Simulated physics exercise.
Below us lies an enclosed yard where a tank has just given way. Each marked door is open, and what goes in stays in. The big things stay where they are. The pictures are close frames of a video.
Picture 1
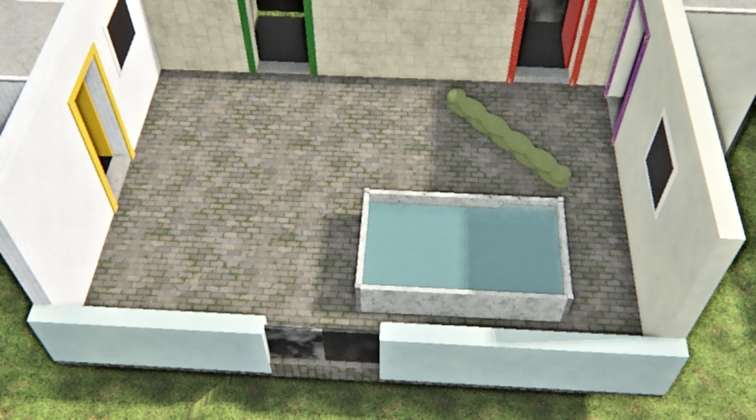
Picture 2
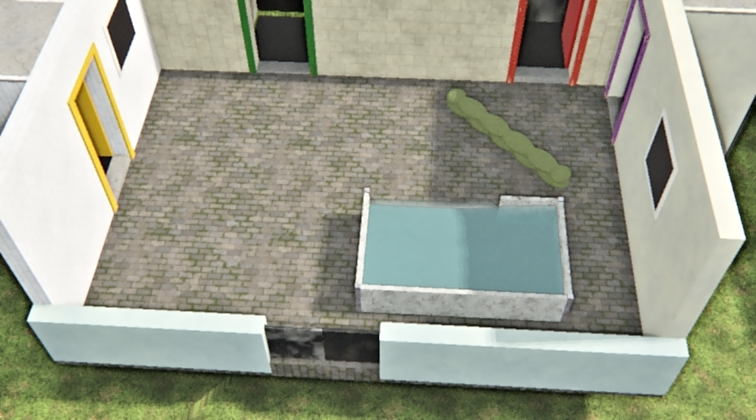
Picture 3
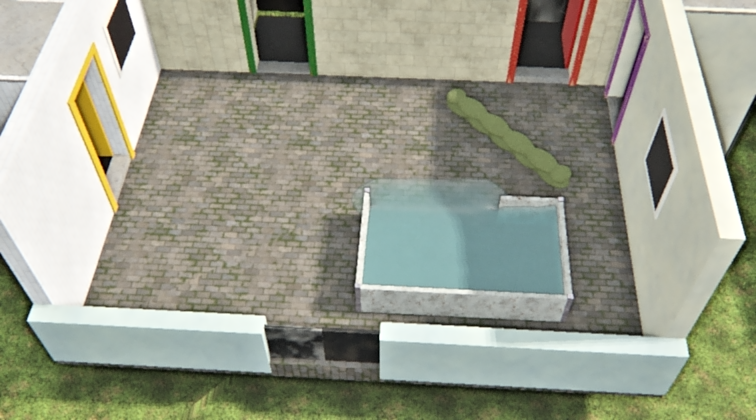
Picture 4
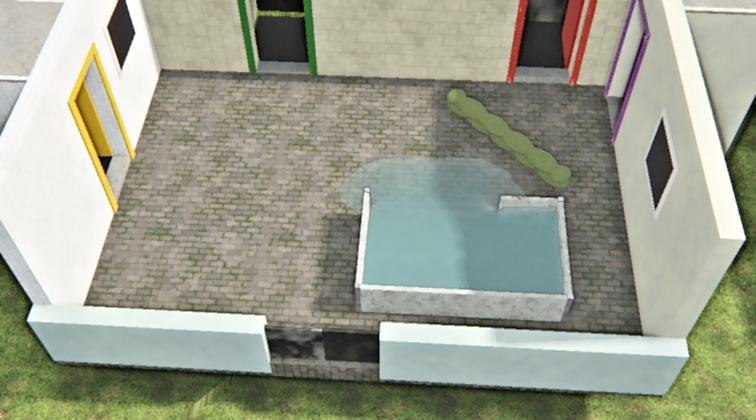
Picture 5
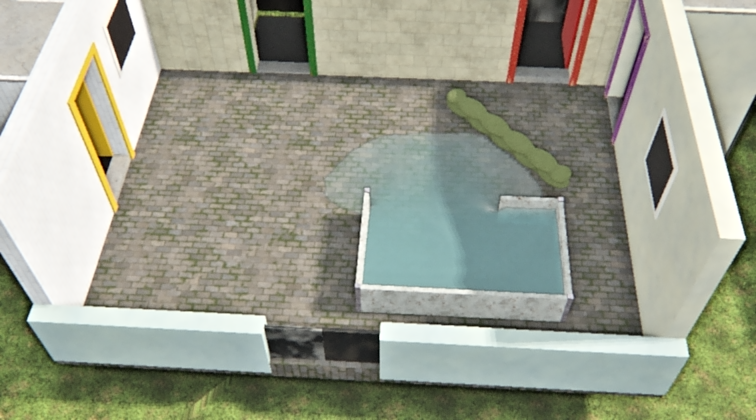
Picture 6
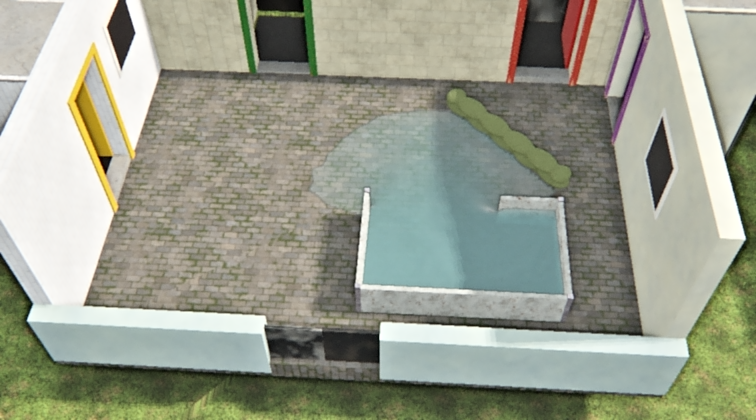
In a walled, paved yard with coloured door surrounds, a pale stone tank of water stood whole until much of its far side gave way, and water spread out across the paving toward the back.
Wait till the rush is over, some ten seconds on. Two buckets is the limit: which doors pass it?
One by one: The red door holds within the limit; the purple door holds within the limit; the yellow door holds within the limit; the green door floods.
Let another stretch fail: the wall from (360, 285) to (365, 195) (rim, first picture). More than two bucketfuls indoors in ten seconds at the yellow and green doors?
Yellow door goes over, green door goes over.
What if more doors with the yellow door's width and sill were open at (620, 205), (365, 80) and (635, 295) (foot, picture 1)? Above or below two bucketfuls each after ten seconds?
One after the other: Keeps below it, floods, holds.
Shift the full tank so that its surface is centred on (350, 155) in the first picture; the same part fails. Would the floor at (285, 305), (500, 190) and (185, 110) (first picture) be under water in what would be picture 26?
One after the other: No water, covered, awash.
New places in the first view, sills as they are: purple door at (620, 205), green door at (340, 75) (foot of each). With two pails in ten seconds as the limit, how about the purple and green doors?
In short: Purple is under, green takes more.
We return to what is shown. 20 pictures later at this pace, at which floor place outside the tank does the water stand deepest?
Near (170, 76).
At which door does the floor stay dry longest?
The yellow-painted one.
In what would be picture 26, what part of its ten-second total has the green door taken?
Close to 55 %.
A moment on, water covers 20 % of the floor; the red door not reached, the purple door not reached, the yellow door not reached, the green door not reached.
Next, water covers 30 % of the floor; the red door wet at the sill, nothing in, the purple door not reached, the yellow door not reached, the green door wet at the sill, nothing in.
Then, water covers 45 % of the floor; the red door wet at the sill, nothing in, the purple door wet at the sill, nothing in, the yellow door not reached, the green door over two buckets in.
Later, water covers 70 % of the floor; the red door wet at the sill, nothing in, the purple door under two buckets in, the yellow door wet at the sill, nothing in, the green door over two buckets in.
In the end, water covers 90 % of the floor; the red door wet at the sill, nothing in, the purple door under two buckets in, the yellow door wet at the sill, nothing in, the green door over two buckets in.
